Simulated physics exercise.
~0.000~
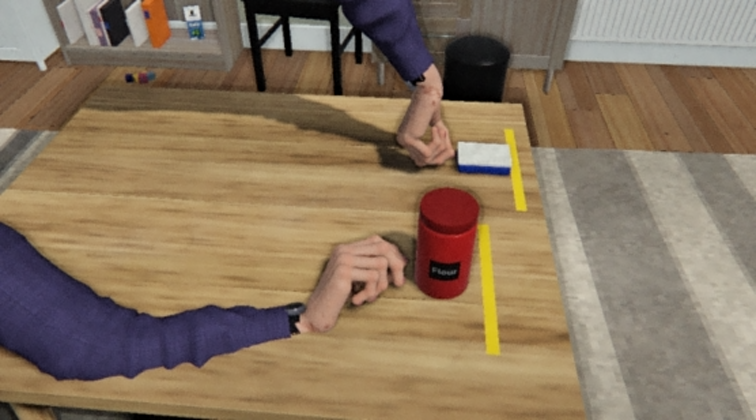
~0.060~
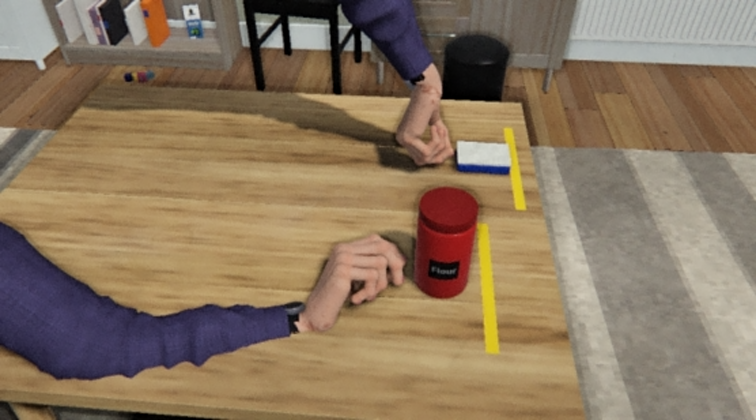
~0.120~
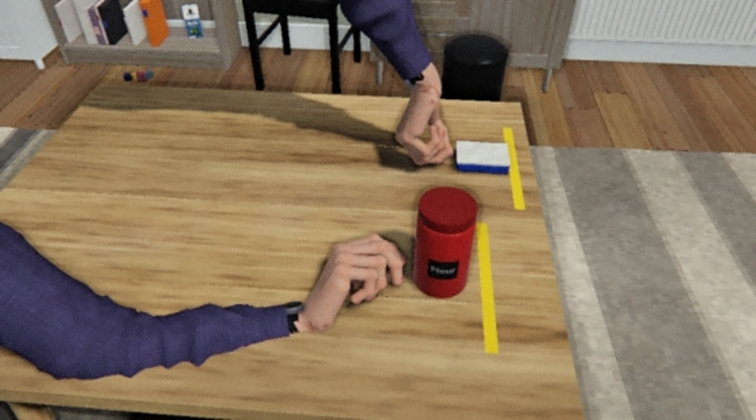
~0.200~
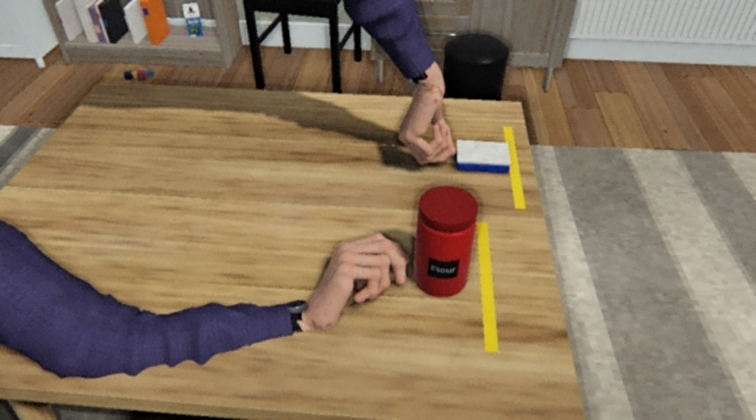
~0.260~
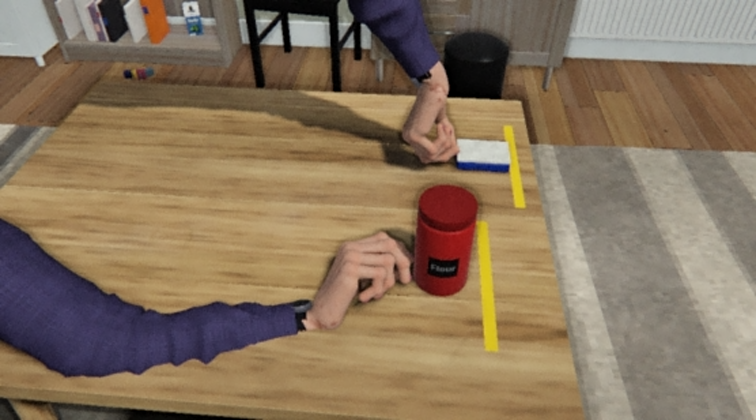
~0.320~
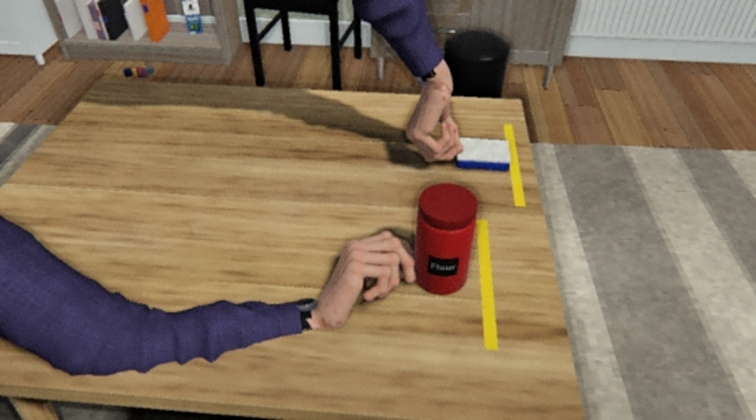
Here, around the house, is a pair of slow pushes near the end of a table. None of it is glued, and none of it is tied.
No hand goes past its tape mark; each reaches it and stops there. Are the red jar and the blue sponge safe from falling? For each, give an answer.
Well, the red jar remains on the tabletop, and the blue sponge goes off the side.
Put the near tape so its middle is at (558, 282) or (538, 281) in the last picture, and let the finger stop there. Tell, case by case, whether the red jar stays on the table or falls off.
Note - try 1 lost over the side, try 2 lost over the side.
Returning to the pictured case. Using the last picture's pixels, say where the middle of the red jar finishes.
Resting spot: Approximately (528, 246).
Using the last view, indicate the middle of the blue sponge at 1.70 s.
Roughly at (522, 324).
After 1.36 s, red jar displaced about its own width near (525, 246); blue sponge turned 10° from its first pose near (544, 159).
After 1.70 s, red jar displaced about its own width near (528, 246); blue sponge on its way down near (522, 324).
In the end (2.0 s), the red jar is still on the table, near (528, 246); the blue sponge drops to the floor.
